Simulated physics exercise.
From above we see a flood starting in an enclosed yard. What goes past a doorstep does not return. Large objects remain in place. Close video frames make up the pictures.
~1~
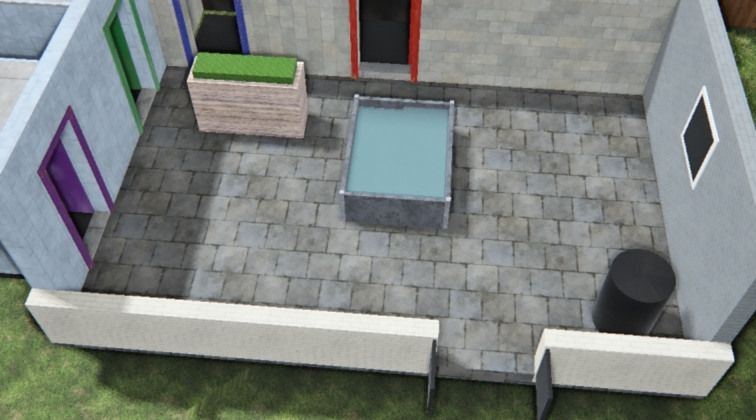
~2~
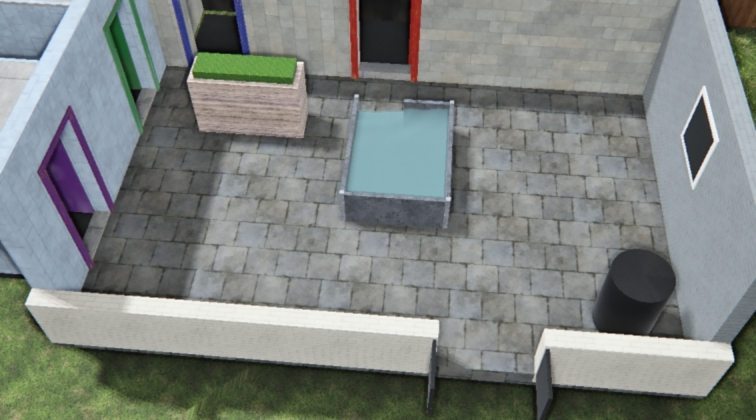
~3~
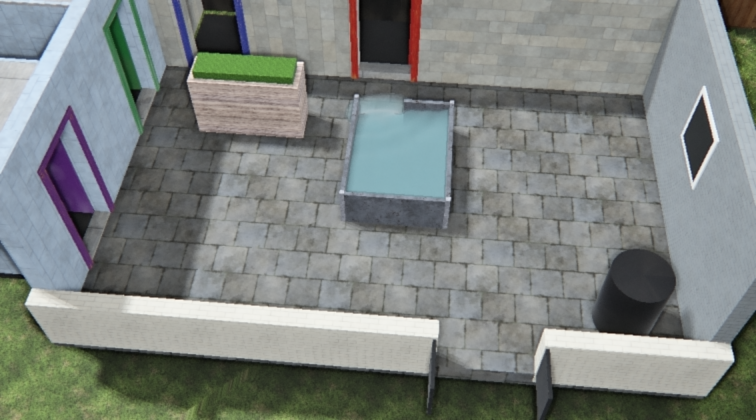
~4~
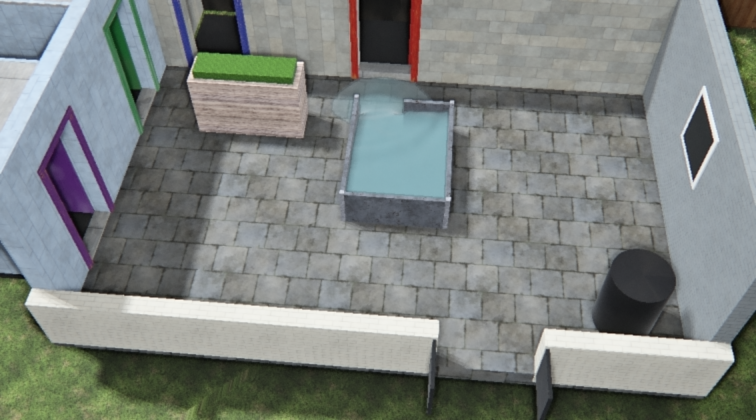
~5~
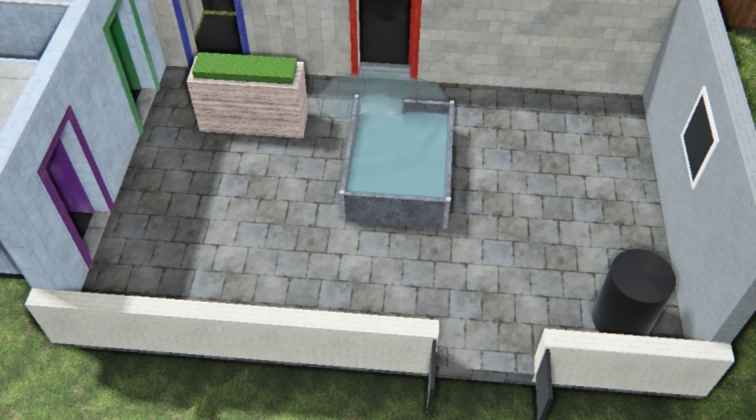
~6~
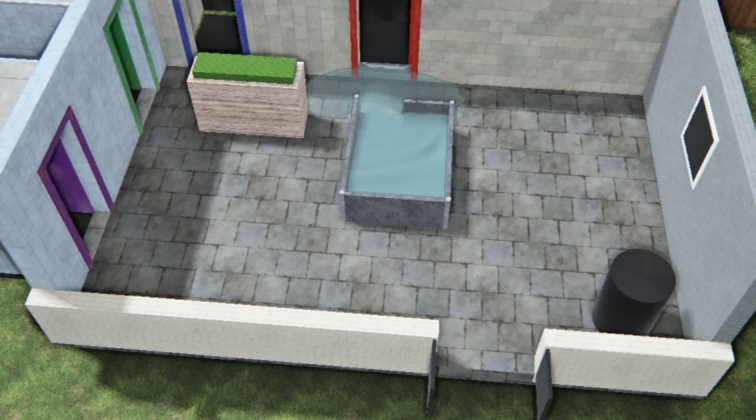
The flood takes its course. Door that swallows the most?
Red.
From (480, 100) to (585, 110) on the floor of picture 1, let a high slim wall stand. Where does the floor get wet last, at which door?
That's the one in purple.
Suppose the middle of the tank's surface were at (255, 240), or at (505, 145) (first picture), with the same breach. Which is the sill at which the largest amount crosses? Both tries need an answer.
In turn: The one in green, the green one.
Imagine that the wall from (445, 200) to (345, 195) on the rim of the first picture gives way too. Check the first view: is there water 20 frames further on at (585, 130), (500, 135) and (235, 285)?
Untouched, untouched, soaked.
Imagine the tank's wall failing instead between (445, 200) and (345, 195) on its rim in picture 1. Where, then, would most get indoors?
I'd point to the purple-painted one.
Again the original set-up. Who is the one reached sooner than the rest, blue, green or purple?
It's the one in blue.
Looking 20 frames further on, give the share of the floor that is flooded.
About 35 %.
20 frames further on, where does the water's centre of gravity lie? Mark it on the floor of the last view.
Estimate: (376, 137).
A moment on, water covers 10 % of the floor; red door some in, purple door not reached, green door not reached, blue door not reached.
Next, water covers 20 % of the floor; red door a lot in, purple door not reached, green door wet at the sill, nothing in, blue door wet at the sill, nothing in.
Then, water covers 35 % of the floor; red door a lot in, purple door not reached, green door some in, blue door wet at the sill, nothing in.
Later, water covers 50 % of the floor; red door a lot in, purple door wet at the sill, nothing in, green door some in, blue door some in.
In the end, water covers 70 % of the floor; red door a lot in, purple door wet at the sill, nothing in, green door a lot in, blue door some in; the red door has let in the most.
